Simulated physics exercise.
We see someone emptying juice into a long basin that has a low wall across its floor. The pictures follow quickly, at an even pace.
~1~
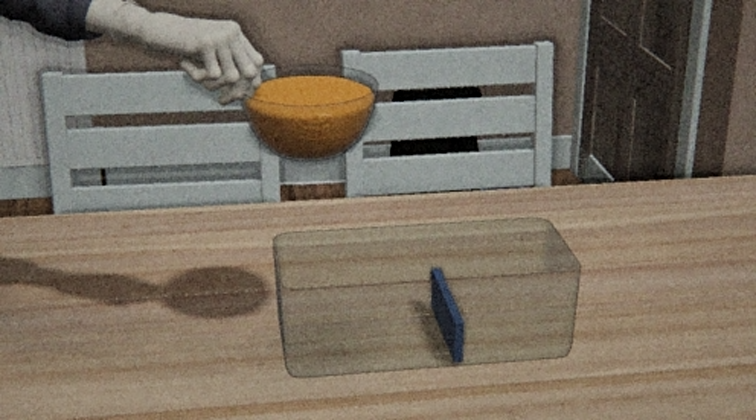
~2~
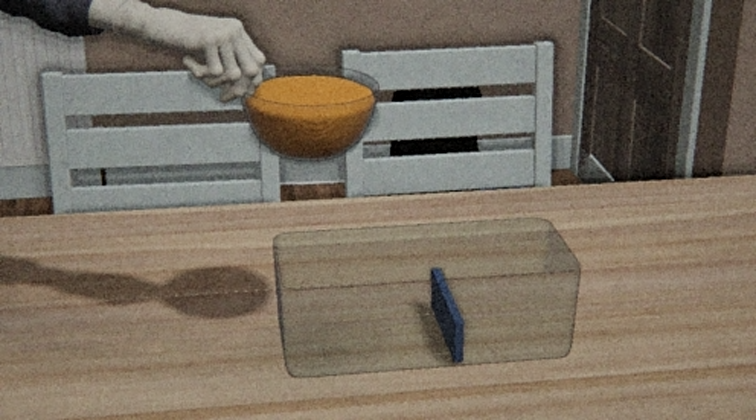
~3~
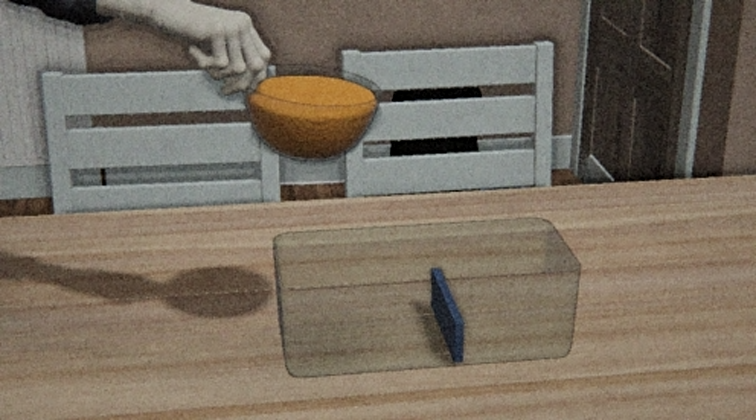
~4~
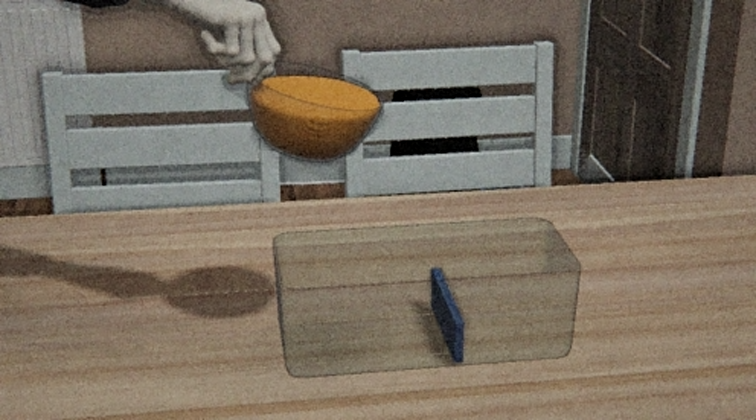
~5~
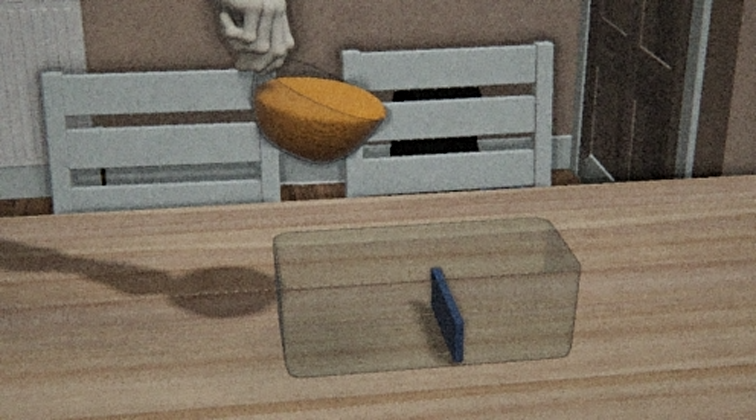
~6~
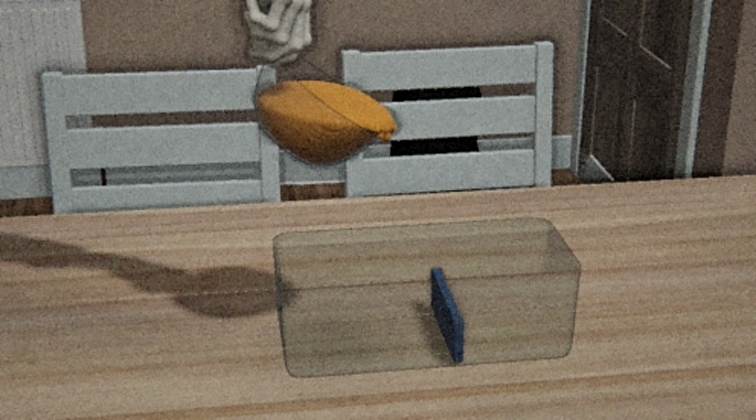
A hand tilts a clear bowl of orange juice rightward above a long clear basin.
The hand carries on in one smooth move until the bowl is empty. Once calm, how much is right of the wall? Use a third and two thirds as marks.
The share right of the wall is less than a third.
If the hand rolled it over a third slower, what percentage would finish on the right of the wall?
Roughly 30 in a hundred.
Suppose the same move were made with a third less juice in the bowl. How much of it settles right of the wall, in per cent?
It comes to 5 per cent or so.
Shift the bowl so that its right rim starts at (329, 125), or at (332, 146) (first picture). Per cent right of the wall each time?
About 10 and 15 per cent.
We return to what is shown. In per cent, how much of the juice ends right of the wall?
Near 15 %.
A moment on, the bowl is tipped right over and 6 per cent is still to pour, 37 is left of the wall and 10 right of it.
Next, the bowl is tipped right over and 0 per cent is still to pour, 80 is left of the wall and 12 right of it.
Then the bowl is tipped right over and 0 per cent is still to pour, 75 is left of the wall and 16 right of it.
Later the bowl is tipped right over and 0 per cent is still to pour, 75 is left of the wall and 16 right of it.
Finally, 75 per cent lies left of the wall, 16 right of it and 9 outside.
